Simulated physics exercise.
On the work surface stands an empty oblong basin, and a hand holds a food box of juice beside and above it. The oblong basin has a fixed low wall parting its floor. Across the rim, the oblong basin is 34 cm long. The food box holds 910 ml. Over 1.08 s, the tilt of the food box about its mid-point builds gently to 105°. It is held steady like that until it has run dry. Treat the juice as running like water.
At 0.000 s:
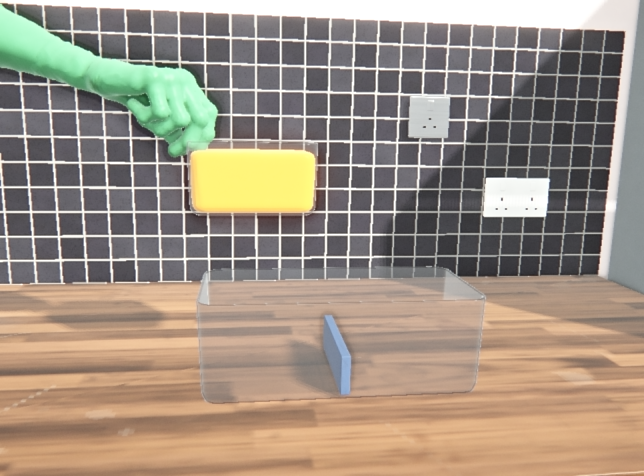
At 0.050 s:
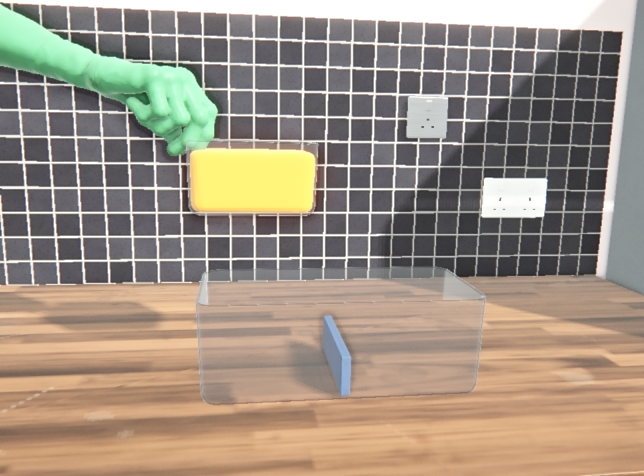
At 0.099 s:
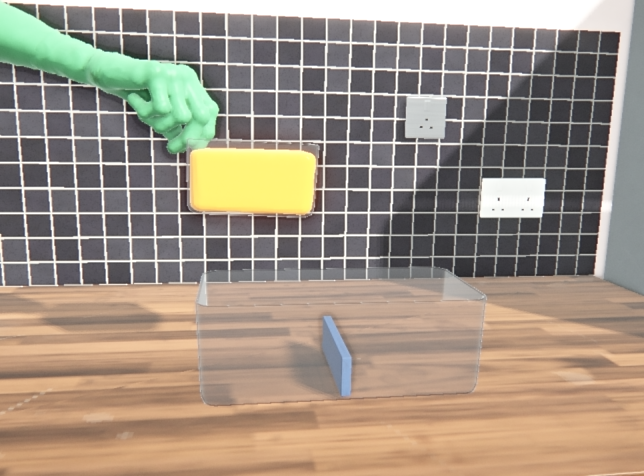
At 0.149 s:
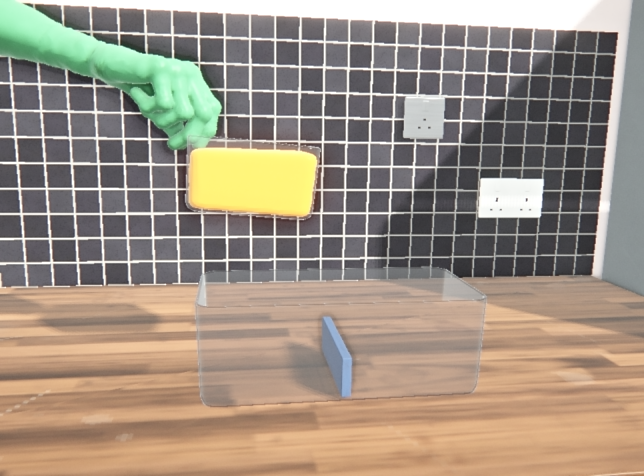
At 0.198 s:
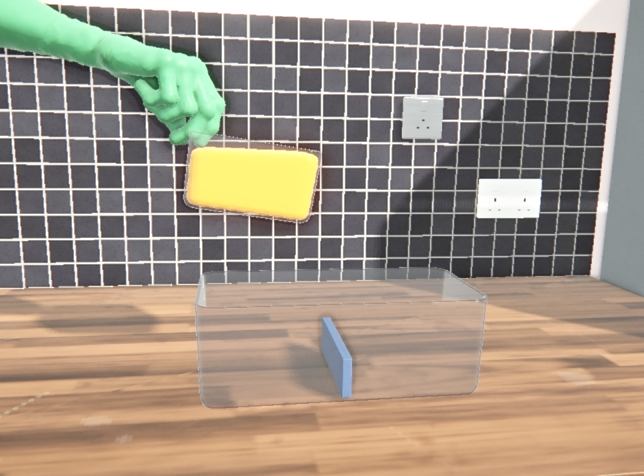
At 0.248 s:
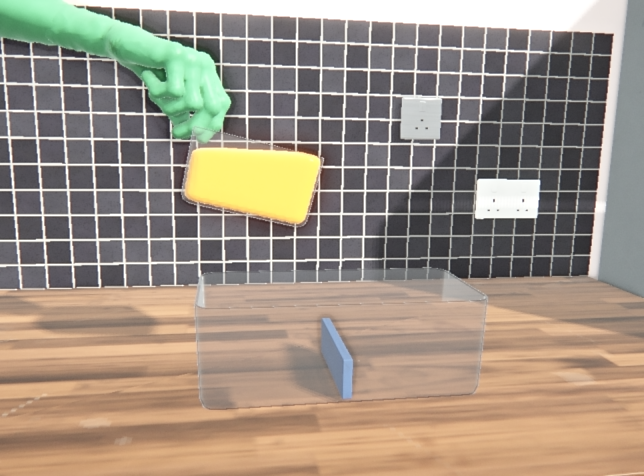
At first, a green hand holds a level, clear-walled box filled with yellow above an empty see-through basin on a wooden worktop, before a dark tiled wall. Then the hand slowly tilts the box slightly, its right end dipping lower, while the basin, with a blue strip inside, stays put.
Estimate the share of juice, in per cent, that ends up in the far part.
About 76 per cent.
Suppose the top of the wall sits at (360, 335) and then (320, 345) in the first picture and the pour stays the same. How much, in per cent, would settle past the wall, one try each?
65 then 80 %.
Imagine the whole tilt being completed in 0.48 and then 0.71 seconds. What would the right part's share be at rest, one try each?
I'd expect close to 60 per cent and then close to 70 per cent.
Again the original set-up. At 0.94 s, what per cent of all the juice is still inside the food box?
10 in a hundred, give or take.
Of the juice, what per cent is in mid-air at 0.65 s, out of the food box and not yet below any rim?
Some 34 per cent, I reckon.
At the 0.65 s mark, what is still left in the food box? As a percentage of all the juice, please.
Remaining: Near 50 % of the total.
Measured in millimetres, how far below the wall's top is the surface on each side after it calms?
Left side: Around 42 mm. Right side: Around 22 mm.
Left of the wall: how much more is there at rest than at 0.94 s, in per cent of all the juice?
That works out to roughly 14 per cent of the whole.
By 0.65 s the tilt is 69° and 50 per cent is still to pour, 0 is left of the wall and 17 right of it.
By 0.94 s the tilt is 101° and 10 per cent is still to pour, 8 is left of the wall and 76 right of it.
By 1.25 s the tilt is 105° and 1 per cent is still to pour, 21 is left of the wall and 76 right of it.
By 1.58 s the tilt is 105° and 0 per cent is still to pour, 23 is left of the wall and 76 right of it.
At rest 23 per cent lies left of the wall, 76 right of it and 1 outside.
